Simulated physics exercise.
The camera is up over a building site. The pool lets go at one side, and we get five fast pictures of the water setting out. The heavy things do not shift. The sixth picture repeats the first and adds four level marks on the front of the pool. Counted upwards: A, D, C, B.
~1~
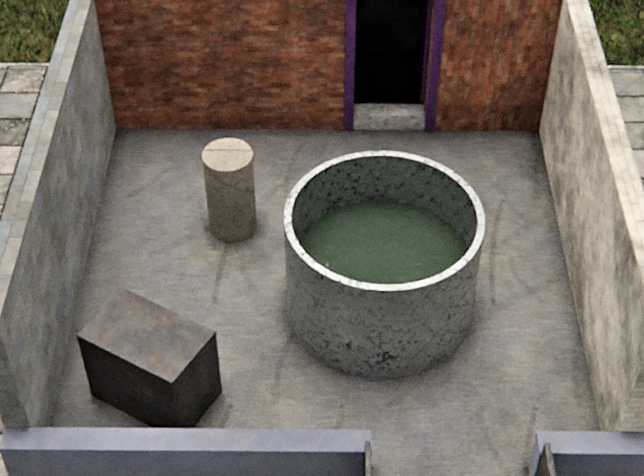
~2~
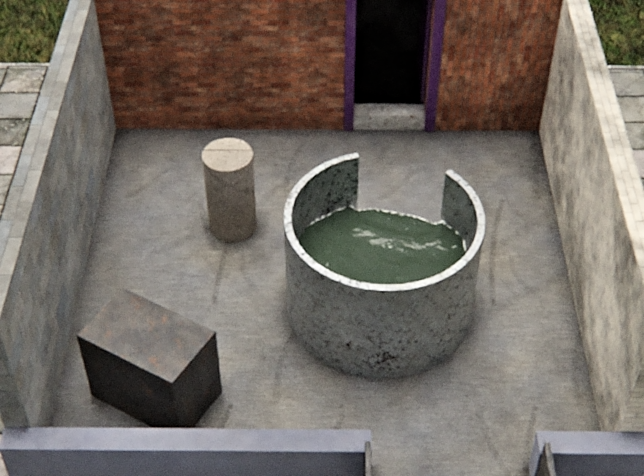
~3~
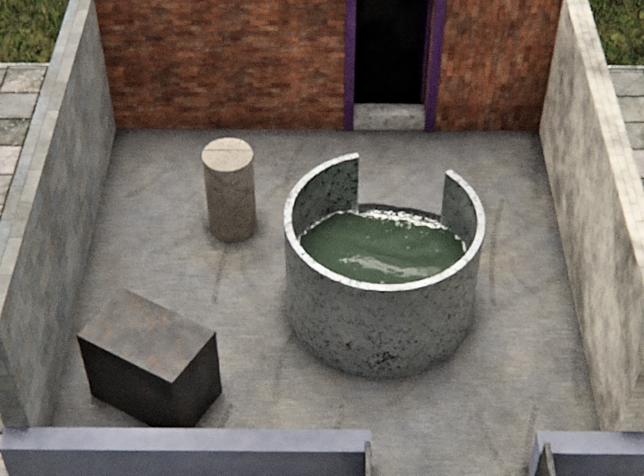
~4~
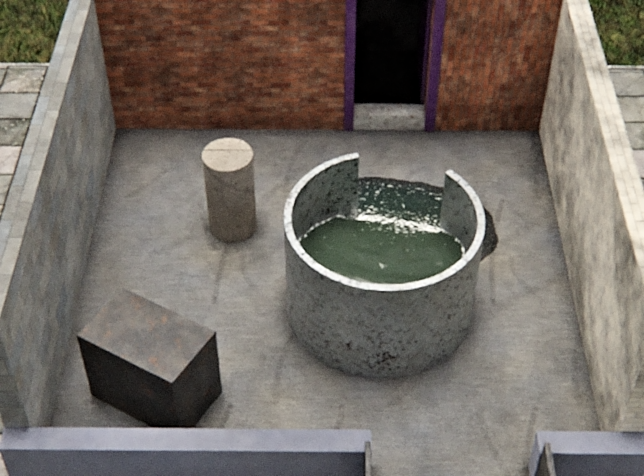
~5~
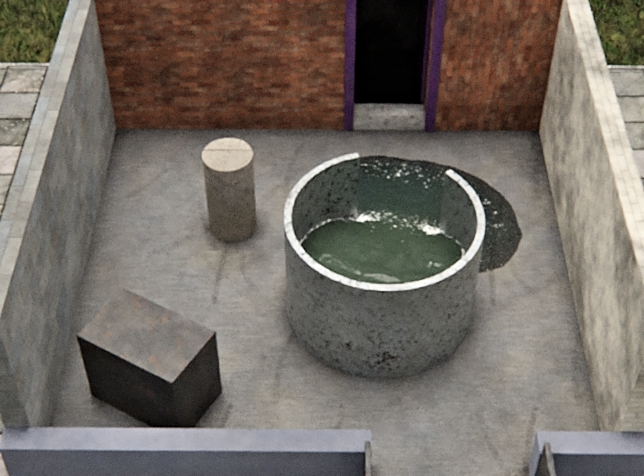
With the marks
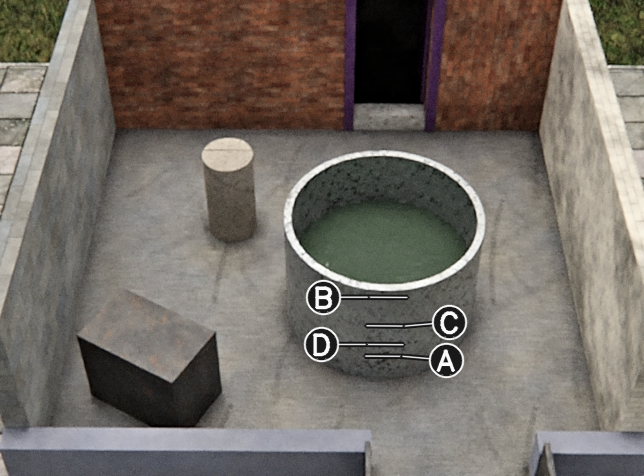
Green water sits still in a round concrete tank between a brick wall with a purple doorway and a low front wall, until a section of the tank's back rim is suddenly gone. The water churns and pours out through the gap, then spreads in a dark sheet across the floor behind and to the right.
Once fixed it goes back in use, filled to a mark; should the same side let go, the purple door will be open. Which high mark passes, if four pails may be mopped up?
Choose D.
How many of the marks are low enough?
Two.
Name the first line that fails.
It is C.
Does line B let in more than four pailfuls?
Yes.
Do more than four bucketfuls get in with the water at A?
No, that is safe.
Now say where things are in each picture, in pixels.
In the first frame, water in the pool at rest, its middle at (382, 260); foot of the purple doorway at (389, 130); open gate at (454, 427).
In the second frame, water covers 1 % of the ground, its front hidden from here.
In the third frame, water covers 4 % of the ground, its front hidden from here.
In the fourth frame, water covers 8 % of the ground, its front hidden from here.
In the fifth frame, 14 % of the ground under water, visible out to (495, 249).
In white, A at (383, 356); B at (387, 297); C at (385, 325); D at (384, 344); from the bottom up A, D, C, B.
Choosing A, nothing gets over.
Choosing B, dozens of bucketfuls pour in.
Choosing C, about 10 bucketfuls get in.
Choosing D, a splash gets over, under a bucket.
